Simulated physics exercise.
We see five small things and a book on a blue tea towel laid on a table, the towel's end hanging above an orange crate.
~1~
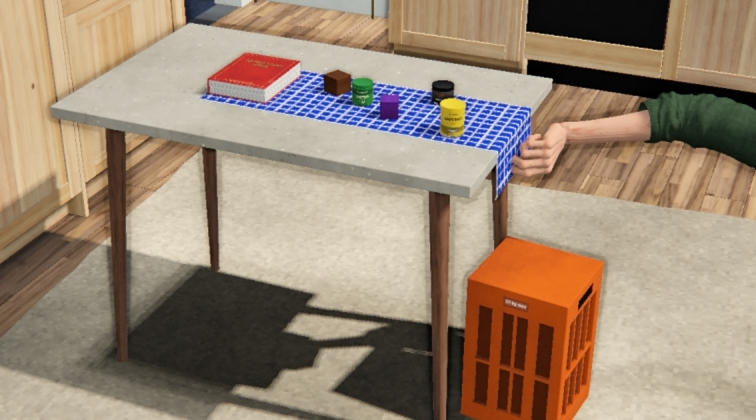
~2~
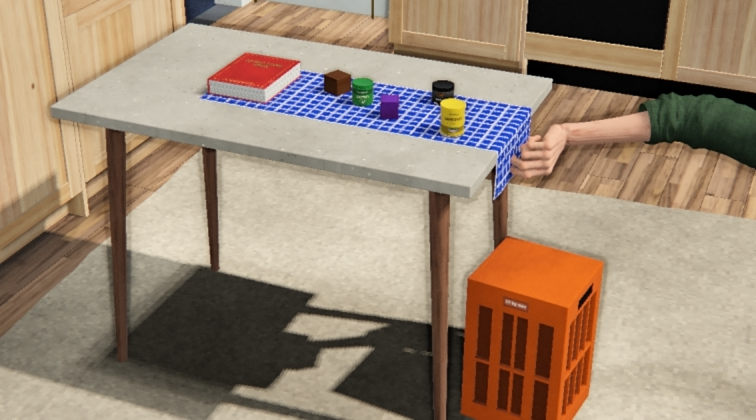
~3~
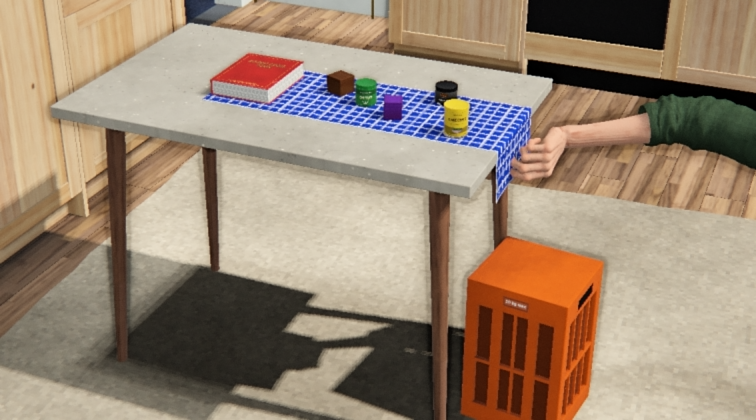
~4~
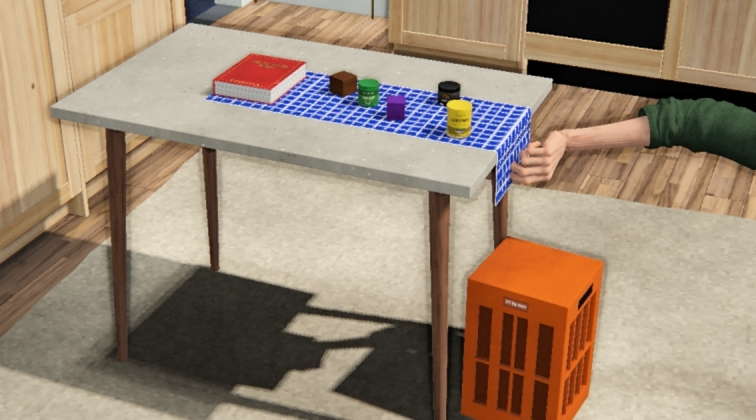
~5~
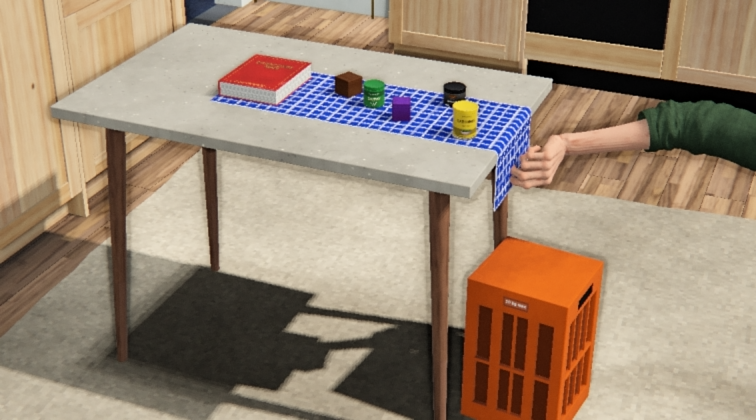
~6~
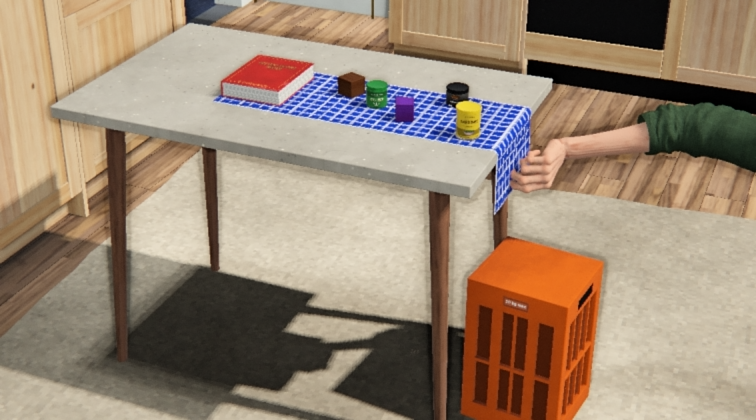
At the start, a red book and five small items sit on a blue checked cloth on a grey table, while a hand grips its hanging end near an orange crate. The hand then gradually draws the cloth slightly downward, and the book and items shift a little to the right with it.
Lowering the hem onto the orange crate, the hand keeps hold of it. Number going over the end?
Two.
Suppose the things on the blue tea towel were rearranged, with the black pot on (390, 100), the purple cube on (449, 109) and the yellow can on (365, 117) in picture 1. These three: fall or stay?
Black pot: Stays. Purple cube: Goes. Yellow can: Stays.
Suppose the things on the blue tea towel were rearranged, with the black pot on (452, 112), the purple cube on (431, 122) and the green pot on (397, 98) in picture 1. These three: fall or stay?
Result - black pot down, purple cube down, green pot still up.
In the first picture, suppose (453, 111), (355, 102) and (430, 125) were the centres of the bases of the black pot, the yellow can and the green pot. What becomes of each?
In the end the black pot gets dislodged, while the yellow can rides it out and the green pot gets dislodged.
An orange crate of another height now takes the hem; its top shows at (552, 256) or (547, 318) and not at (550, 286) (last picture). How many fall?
Then 1 and 3.
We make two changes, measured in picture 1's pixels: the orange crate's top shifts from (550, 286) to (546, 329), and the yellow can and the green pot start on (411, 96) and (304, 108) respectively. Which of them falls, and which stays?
So the yellow can leaves, and the green pot stays there.
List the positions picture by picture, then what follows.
In the first frame, hem (495, 200); yellow can (453, 104); black pot (443, 84); purple cube (390, 98); green pot (363, 82); brown cube (337, 74); top of the crate (550, 286).
In the second frame, hem (493, 200); yellow can (453, 104).
In the third frame, hem (496, 204); black pot (447, 85).
In the fourth frame, hem (495, 206); purple cube (396, 99); top of the crate (550, 286).
In the fifth frame, hem (494, 212); green pot (374, 83).
In the sixth frame, hem (494, 214); yellow can (469, 106); black pot (458, 86); purple cube (405, 100); green pot (377, 84); brown cube (351, 77).
Soon after, hem near (510, 234); yellow can gone.
Then, hem on the crate; yellow can and black pot gone.
At rest, hem on the crate; yellow can and black pot gone. It carries off two.
